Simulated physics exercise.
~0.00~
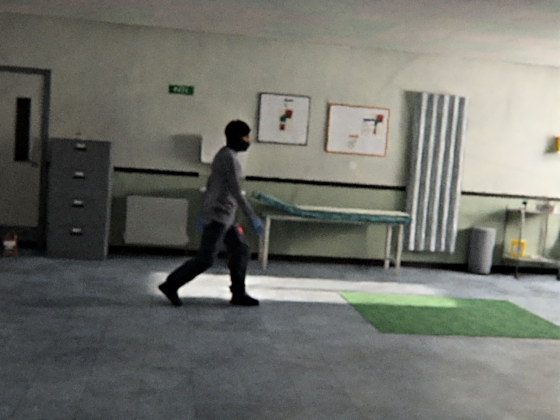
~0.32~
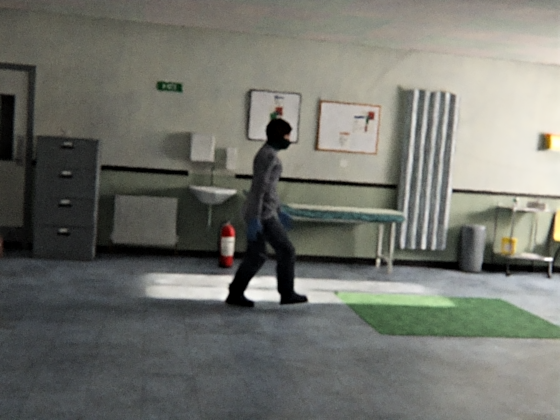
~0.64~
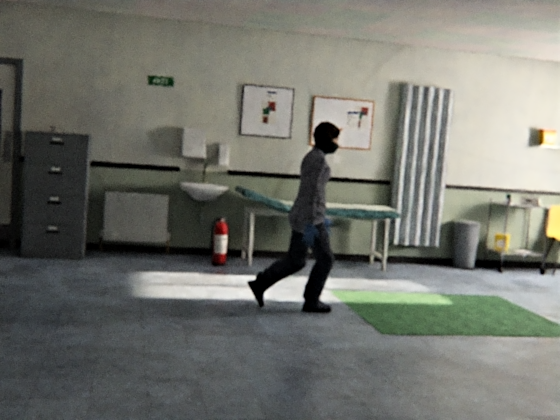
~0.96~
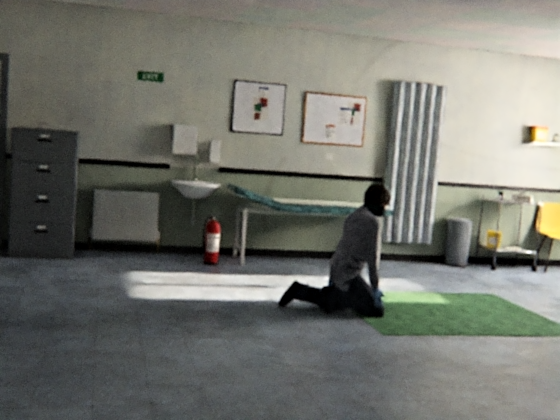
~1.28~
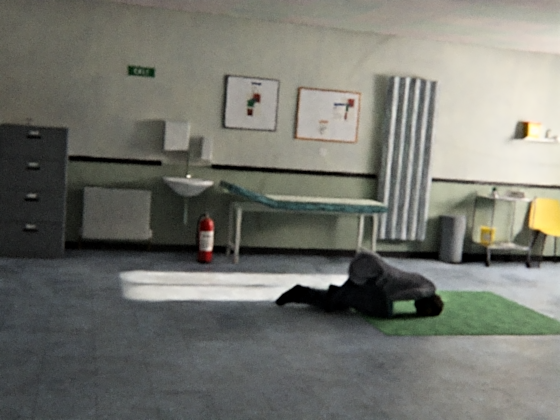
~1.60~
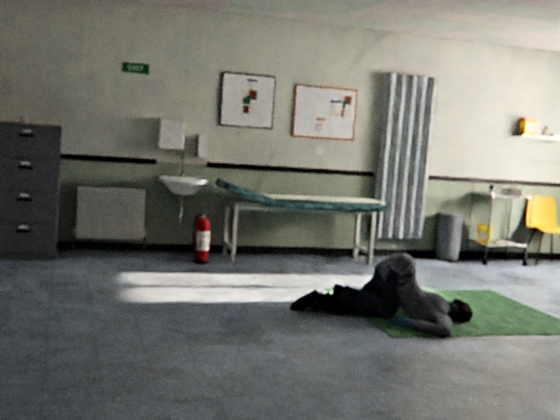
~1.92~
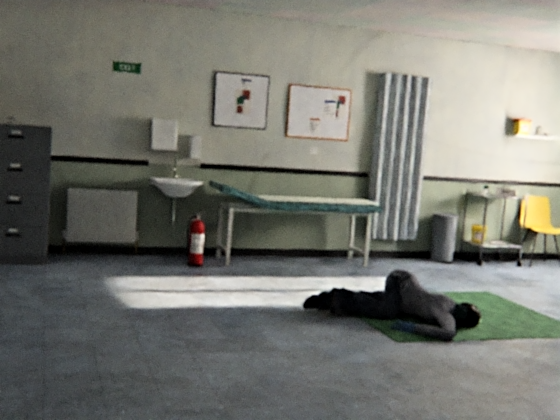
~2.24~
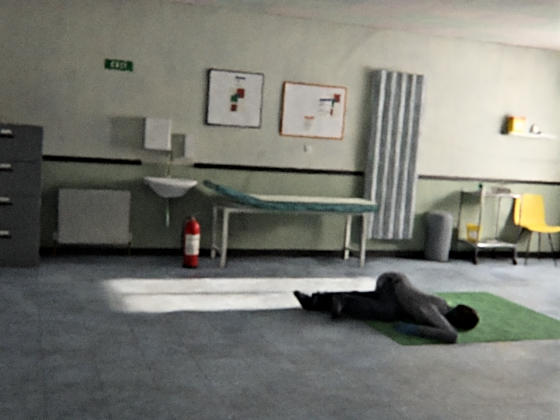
A person in dark clothes and a face covering walked right across a clinic-like room towards a green mat, sank to their knees at its near edge, then pitched forward and ended lying face down, head, chest and hips over the mat.
